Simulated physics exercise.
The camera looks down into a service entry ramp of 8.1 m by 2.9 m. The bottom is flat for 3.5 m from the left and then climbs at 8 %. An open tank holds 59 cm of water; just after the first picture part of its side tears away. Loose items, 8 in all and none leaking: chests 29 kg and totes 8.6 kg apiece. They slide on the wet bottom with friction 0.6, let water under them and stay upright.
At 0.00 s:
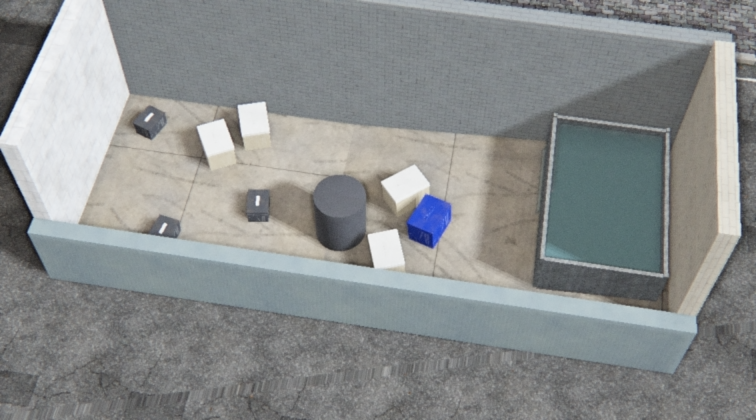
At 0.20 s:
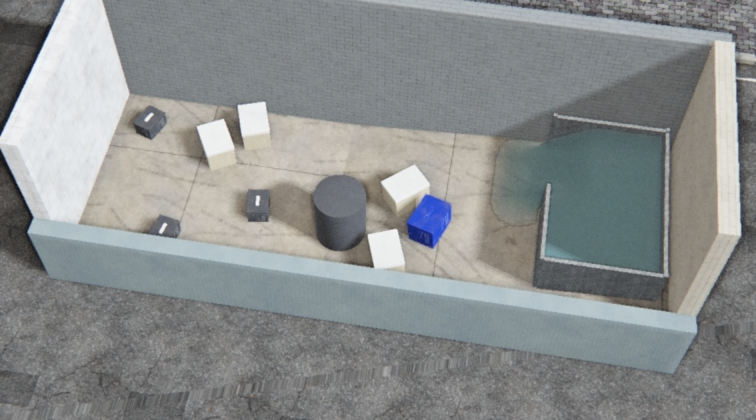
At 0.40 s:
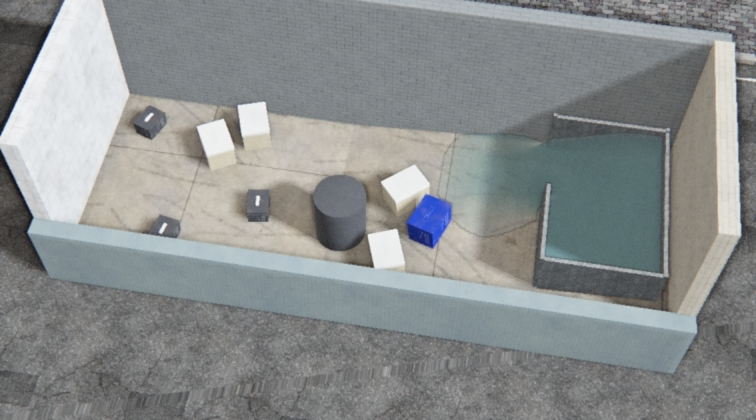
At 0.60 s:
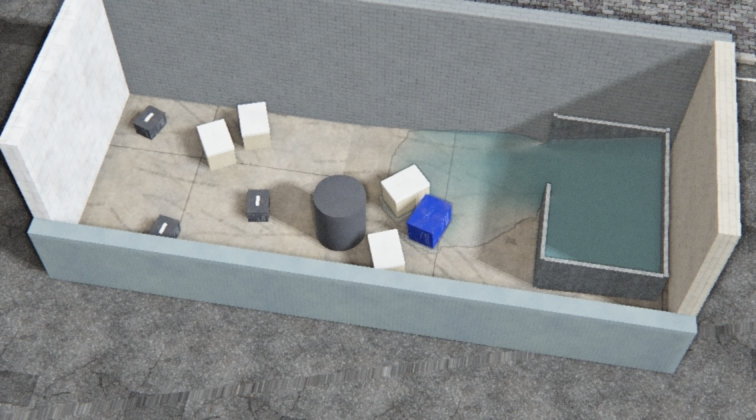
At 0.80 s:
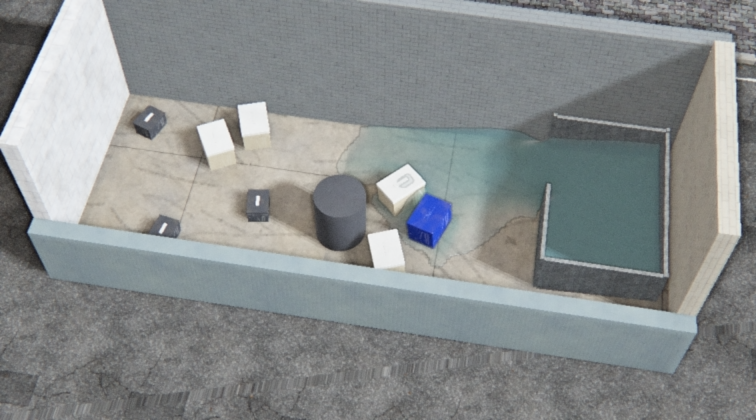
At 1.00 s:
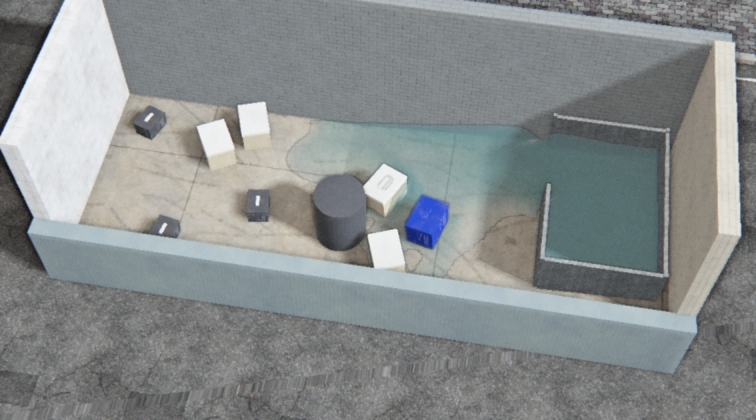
Water spreads leftward from the broken tank across the floor and nudges a white box.
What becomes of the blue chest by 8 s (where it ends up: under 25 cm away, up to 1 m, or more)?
The blue chest stays put.
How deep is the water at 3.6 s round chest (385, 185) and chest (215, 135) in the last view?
About 39 and 45 cm.
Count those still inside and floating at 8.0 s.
5 of them.
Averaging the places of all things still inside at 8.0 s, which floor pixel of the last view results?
At about (322, 228).
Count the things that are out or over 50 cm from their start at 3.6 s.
5 of them.
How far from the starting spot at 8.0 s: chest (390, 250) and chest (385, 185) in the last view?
In turn: 50 cm, 150 cm.
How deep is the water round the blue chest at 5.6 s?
About 3 cm.
After 1.6 s the blue chest is near (426, 216), 0.1 m from its start, aground; 0 afloat.
After 3.6 s the blue chest is near (426, 216), 0.1 m from its start, aground; 6 afloat.
After 5.6 s the blue chest is near (426, 216), 0.1 m from its start, aground; 5 afloat.
After 8.0 s the blue chest is near (427, 216), 0.1 m from its start, aground; 5 afloat.
